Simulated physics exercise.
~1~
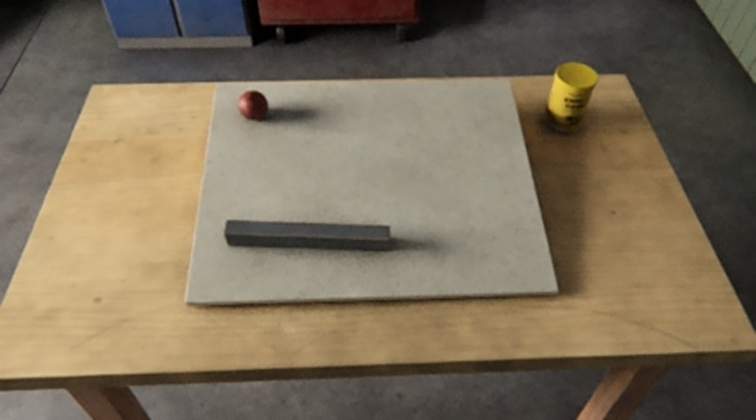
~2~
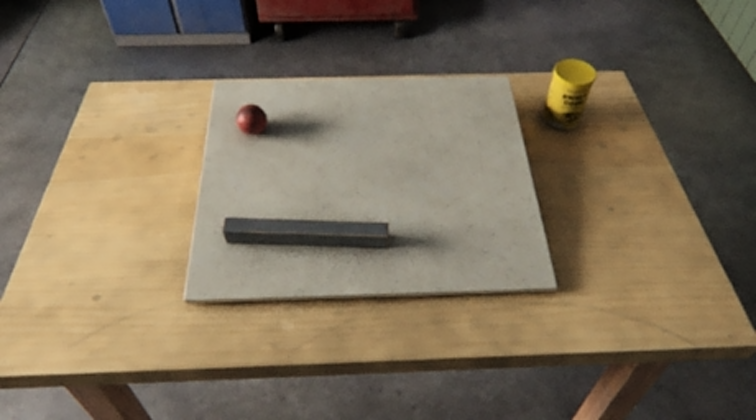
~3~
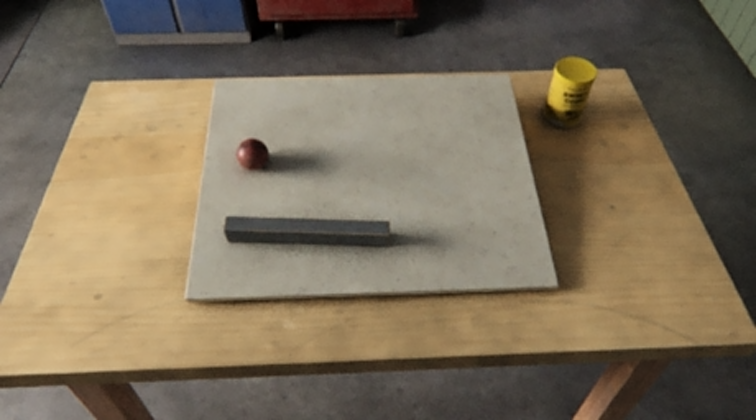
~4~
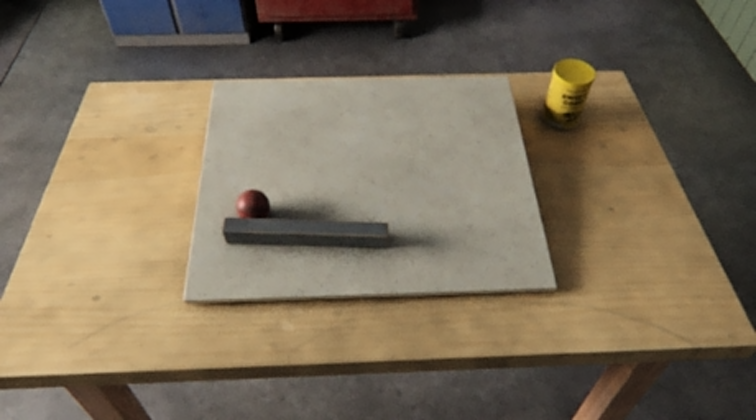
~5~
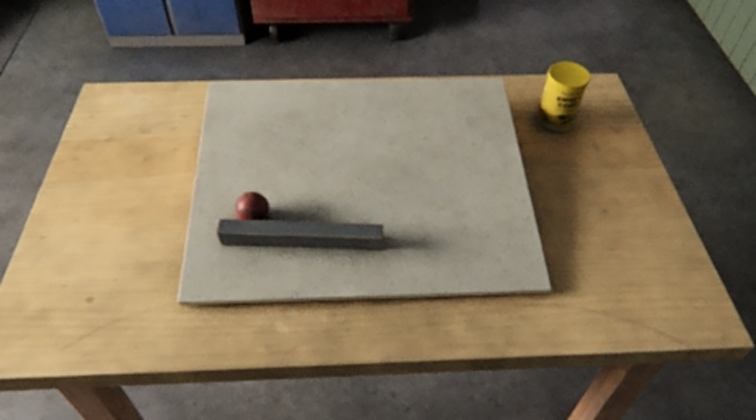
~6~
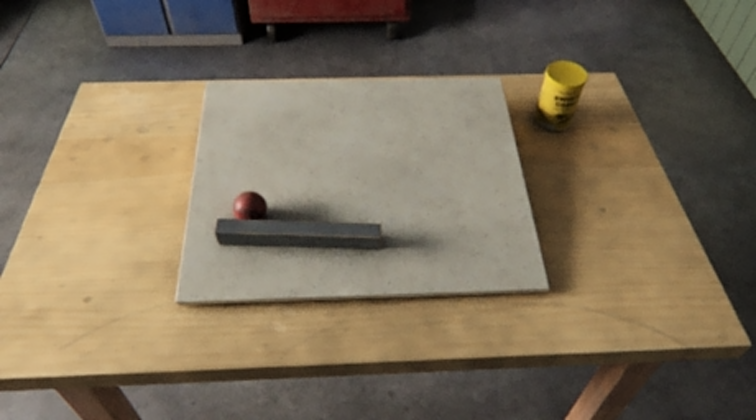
A red ball rolls down a pale board on a wooden table, moving toward the viewer until it meets a dark bar near its left end. It stays resting behind the bar, while a yellow tin stands still to the right of the board.
